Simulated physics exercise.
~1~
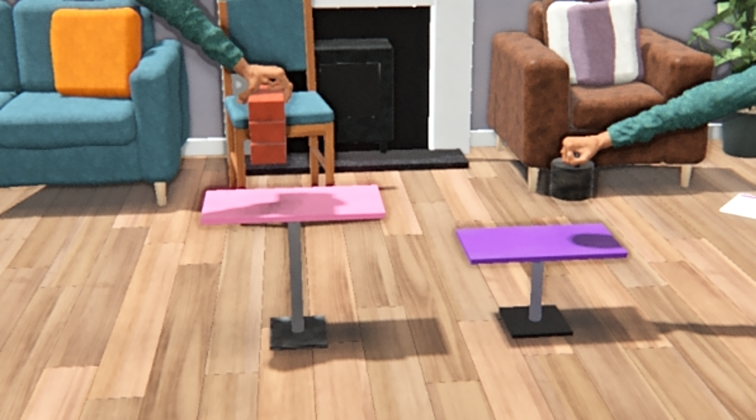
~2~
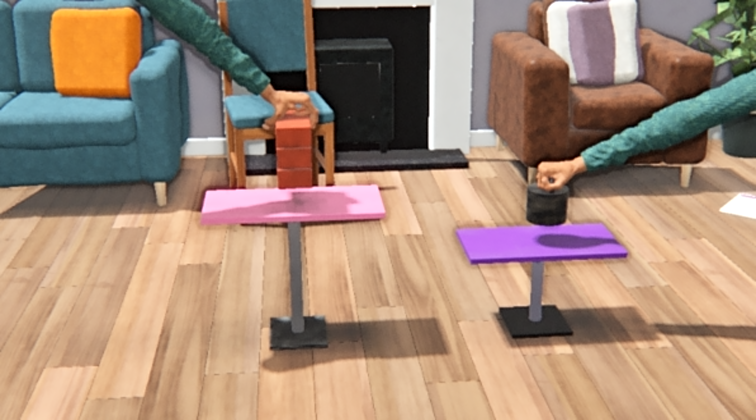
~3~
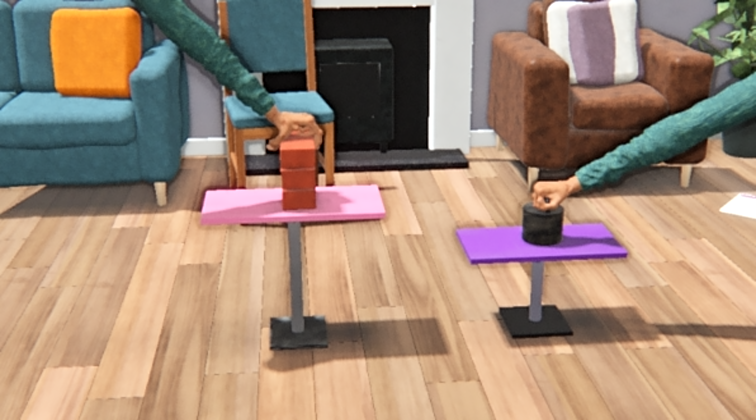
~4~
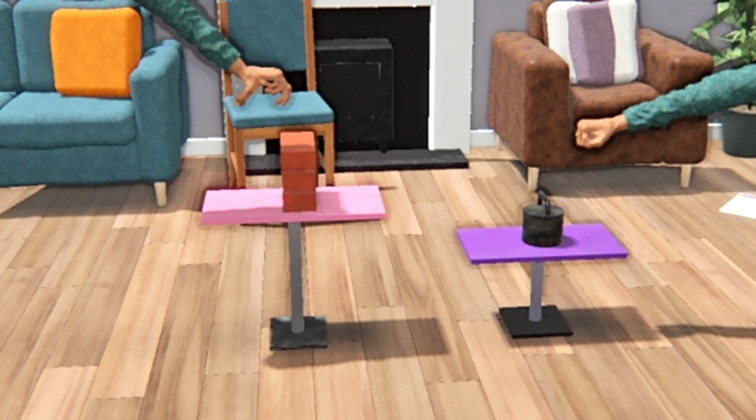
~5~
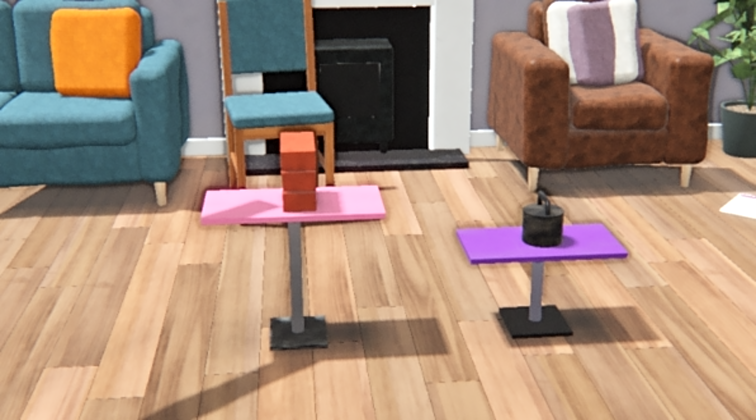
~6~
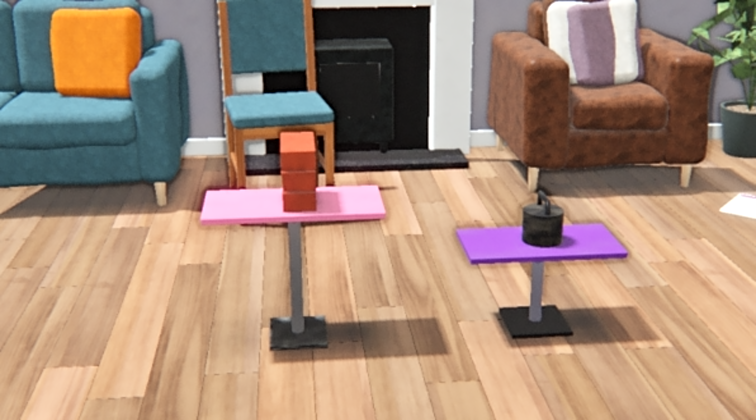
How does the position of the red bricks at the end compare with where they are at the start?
At the start the red bricks are held in a hand above the pink side table, and by the end they are lower and a little farther right, resting on the tabletop.
